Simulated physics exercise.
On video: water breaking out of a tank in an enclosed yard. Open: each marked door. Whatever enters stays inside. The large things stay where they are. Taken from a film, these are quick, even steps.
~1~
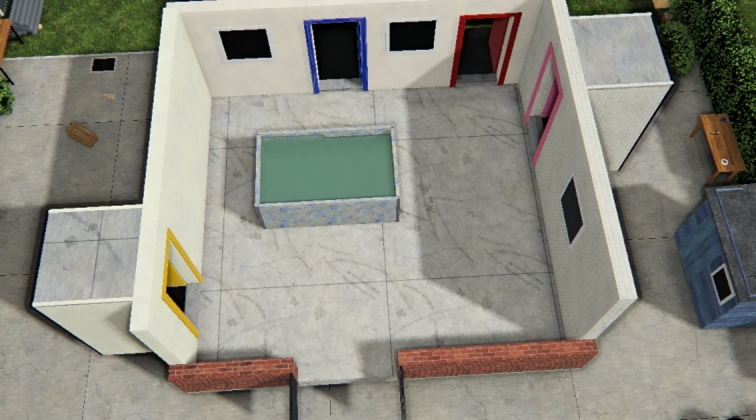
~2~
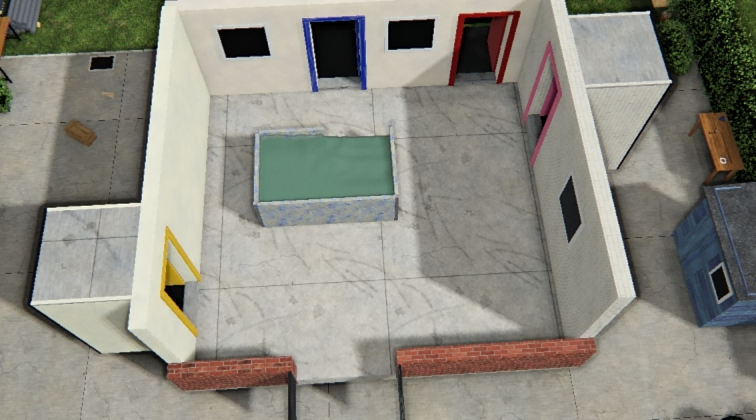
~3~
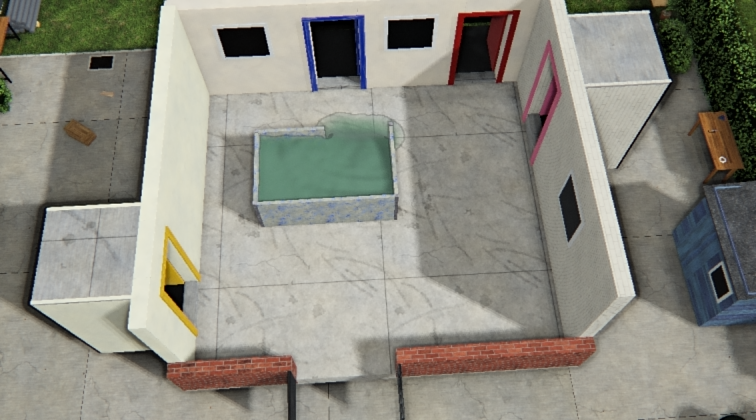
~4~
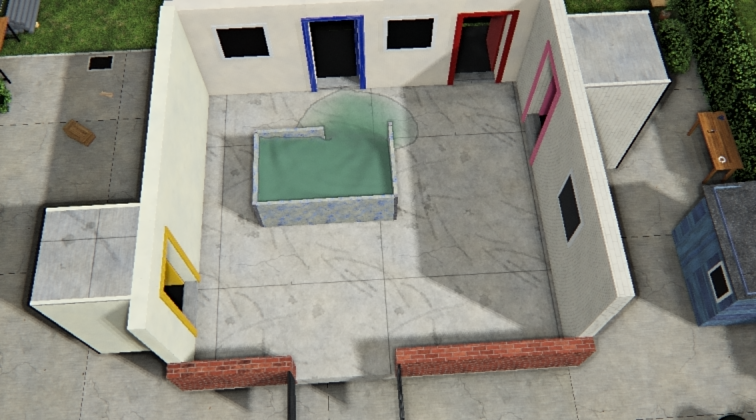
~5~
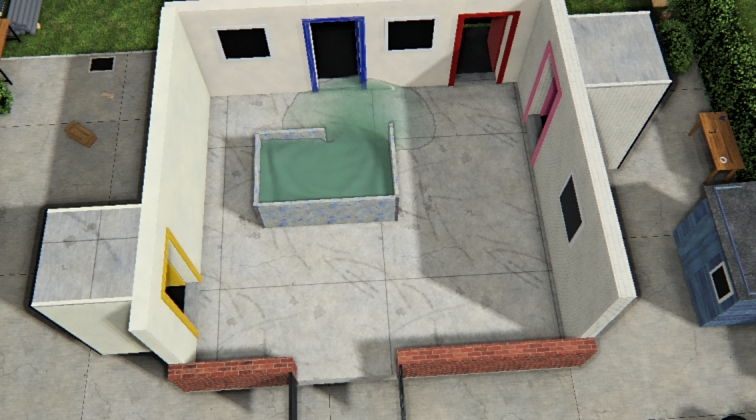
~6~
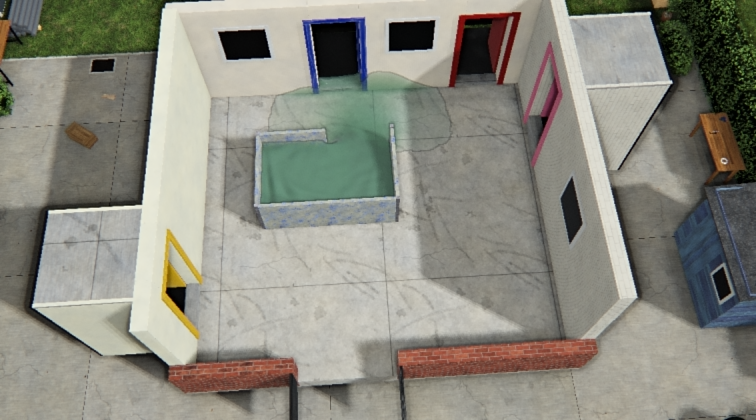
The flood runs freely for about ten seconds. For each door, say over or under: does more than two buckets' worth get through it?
Blue door: Over, yellow door: Under, pink door: Under, red door: Over.
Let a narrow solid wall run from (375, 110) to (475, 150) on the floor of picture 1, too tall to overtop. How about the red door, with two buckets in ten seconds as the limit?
I'd say red remains short.
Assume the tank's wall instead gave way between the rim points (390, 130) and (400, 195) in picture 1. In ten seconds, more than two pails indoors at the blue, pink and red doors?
Lab note: The blue one sits below the threshold; the pink one tops the threshold; the red one tops the threshold.
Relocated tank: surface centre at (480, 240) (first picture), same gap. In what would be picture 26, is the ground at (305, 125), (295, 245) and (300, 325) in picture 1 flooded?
Check in sequence: Soaked through, still parched, still parched.
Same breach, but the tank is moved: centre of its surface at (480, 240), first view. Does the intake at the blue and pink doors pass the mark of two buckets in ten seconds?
Lab note - blue door doesn't reach it; pink door doesn't reach it.
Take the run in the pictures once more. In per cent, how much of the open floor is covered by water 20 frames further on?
Some 50 per cent.
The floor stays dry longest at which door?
I'd go with the yellow door.
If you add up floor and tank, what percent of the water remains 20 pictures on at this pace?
That comes to around 80 in a hundred.
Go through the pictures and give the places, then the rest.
Still water in the open tank at (327, 167), in the first picture.
Water pours out on the open tank's far side and has run to a hidden place, in the second picture.
The front is at (327, 120), out from the gap on the open tank's far side, in the third picture.
Water pours out on the open tank's far side and has run to (343, 93), in the fourth picture.
Water pours out on the open tank's far side and has run to (406, 88), in the fifth picture.
Water pours out on the open tank's far side and has run to (433, 88), in the sixth picture.
A moment on, water covers 20 % of the floor; the blue door far over two buckets in, the yellow door not reached, the pink door not reached, the red door wet at the sill, nothing in.
Next, water covers 25 % of the floor; the blue door far over two buckets in, the yellow door not reached, the pink door wet at the sill, nothing in, the red door under two buckets in.
Then, water covers 50 % of the floor; the blue door far over two buckets in, the yellow door not reached, the pink door wet at the sill, nothing in, the red door over two buckets in.
Later, water covers 85 % of the floor; the blue door far over two buckets in, the yellow door wet at the sill, nothing in, the pink door wet at the sill, nothing in, the red door far over two buckets in.
In the end, water covers 95 % of the floor; the blue door far over two buckets in, the yellow door wet at the sill, nothing in, the pink door wet at the sill, nothing in, the red door far over two buckets in.
